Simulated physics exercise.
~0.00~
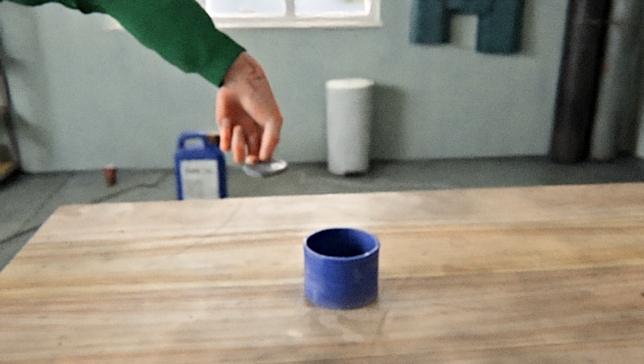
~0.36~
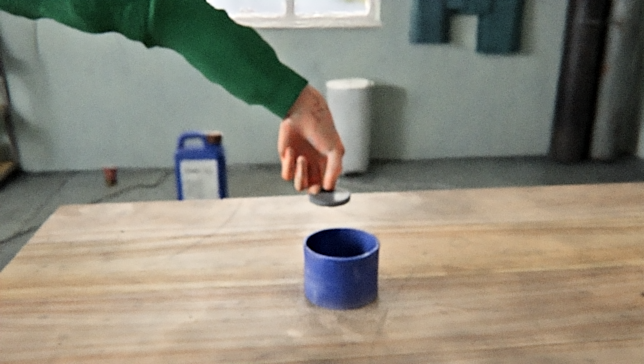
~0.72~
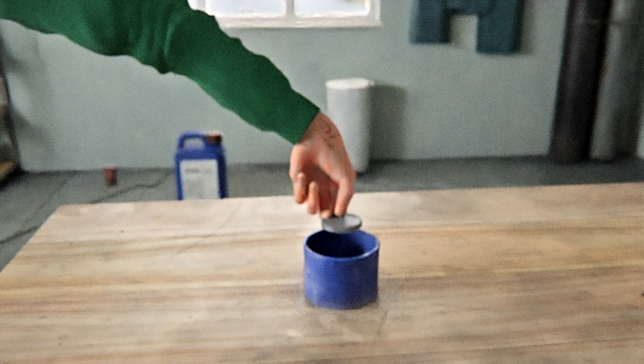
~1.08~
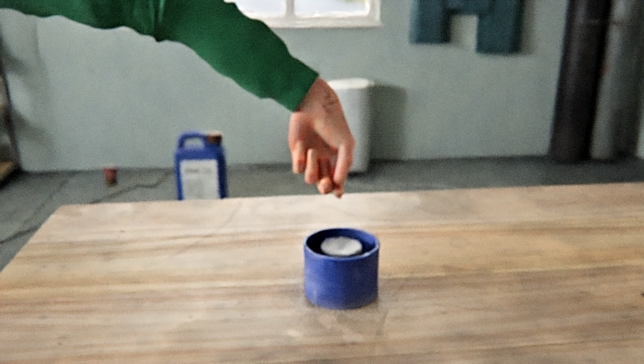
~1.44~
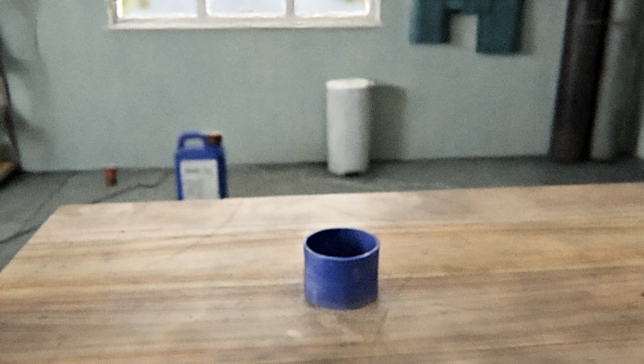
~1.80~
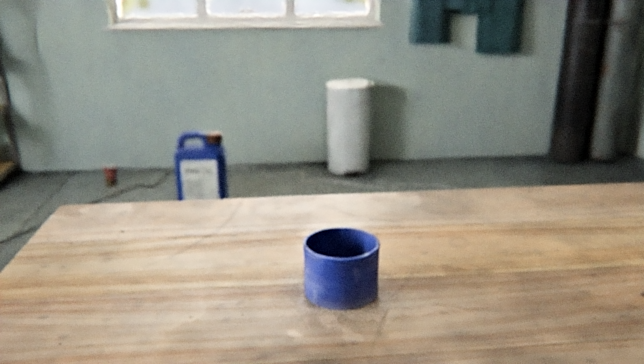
In the video, a hand in a green sleeve carries a small grey lid right and down to an open blue cylindrical container on a wooden table, then releases it and withdraws as the lid slips past the rim and drops inside, out of view.
